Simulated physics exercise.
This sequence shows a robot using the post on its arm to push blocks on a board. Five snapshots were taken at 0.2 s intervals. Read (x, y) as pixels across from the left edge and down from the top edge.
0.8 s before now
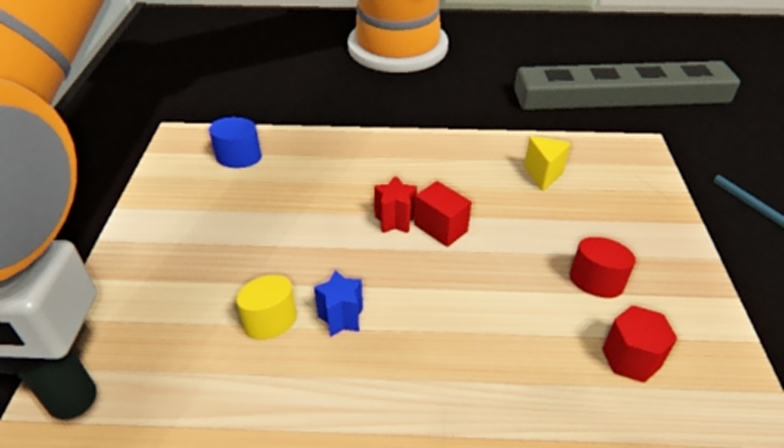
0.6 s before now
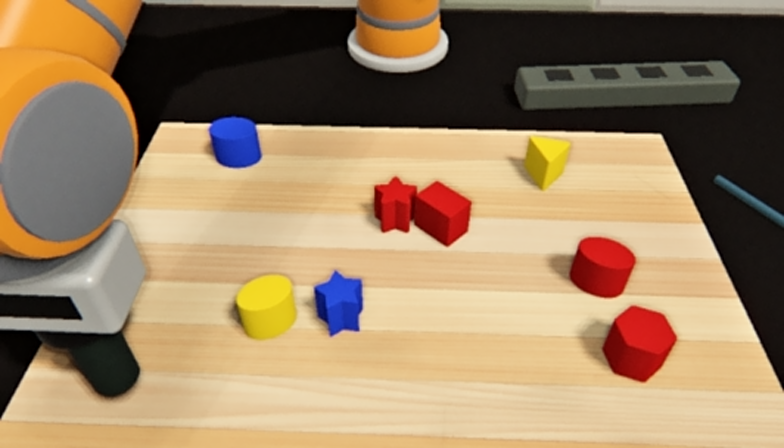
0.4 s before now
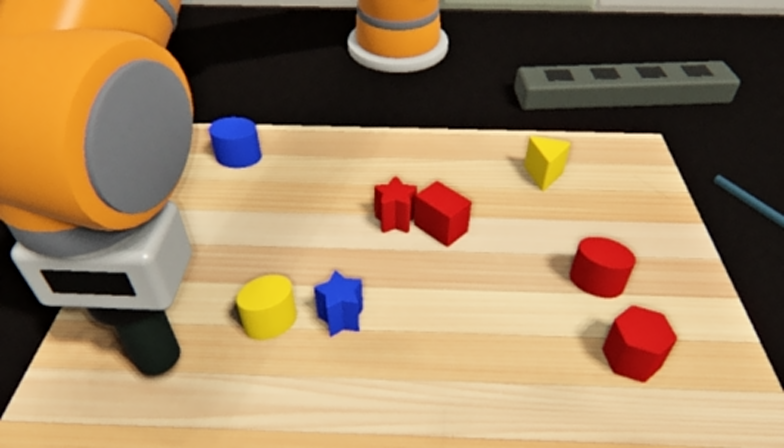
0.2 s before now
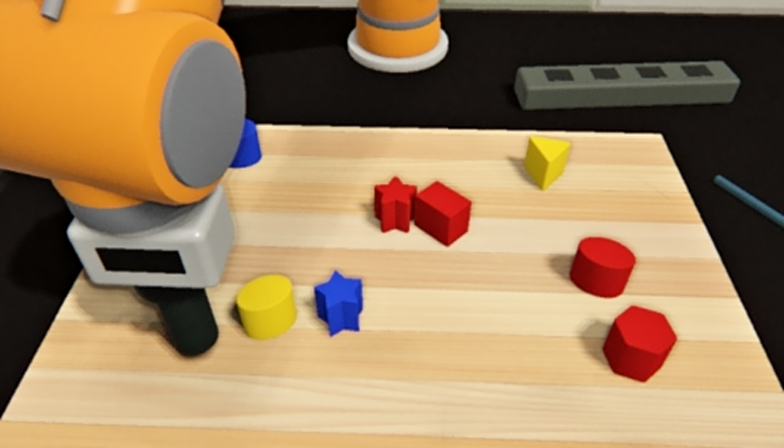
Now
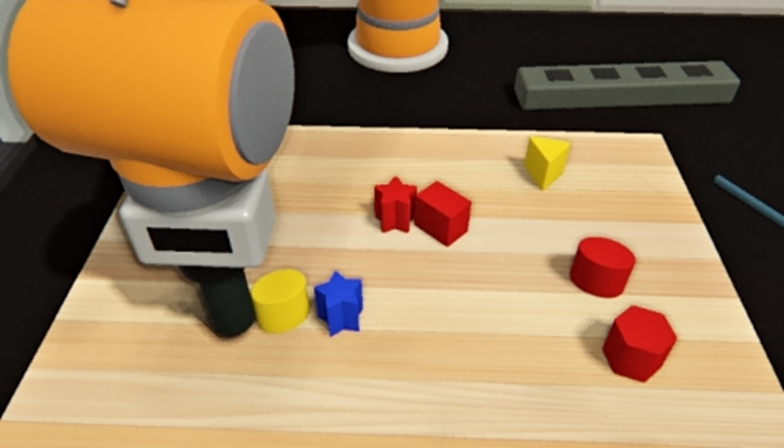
At the start, an orange robot arm with a dark post stands at the left edge of a wooden board scattered with red, blue and yellow blocks. The post moves right and slightly away across the board, then nudges the yellow block a little closer to the blue star.
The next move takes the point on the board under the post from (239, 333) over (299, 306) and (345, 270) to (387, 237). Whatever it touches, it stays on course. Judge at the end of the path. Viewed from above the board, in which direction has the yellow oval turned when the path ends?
It rotates clockwise.
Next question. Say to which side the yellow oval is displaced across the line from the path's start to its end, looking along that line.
Sideways shift: Right.
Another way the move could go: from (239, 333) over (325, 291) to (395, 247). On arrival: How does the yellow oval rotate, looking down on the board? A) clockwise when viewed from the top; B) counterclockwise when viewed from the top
The answer is A.
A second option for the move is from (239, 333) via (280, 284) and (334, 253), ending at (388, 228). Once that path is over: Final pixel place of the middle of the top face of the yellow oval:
When the path ends, it will be at (345, 249).
What follows on the original path. One third of the way, post (297, 291); yellow oval (337, 256); blue star block (346, 288), turned 15° clockwise.
Two thirds of the way, post (345, 254); yellow oval (388, 229), turned 20° clockwise; blue star block (346, 288), turned 15° clockwise.
At the end, post (387, 223); yellow oval (425, 217), turned 85° clockwise; blue star block (346, 288), turned 15° clockwise; red star block (401, 183); red rectangle not moved.
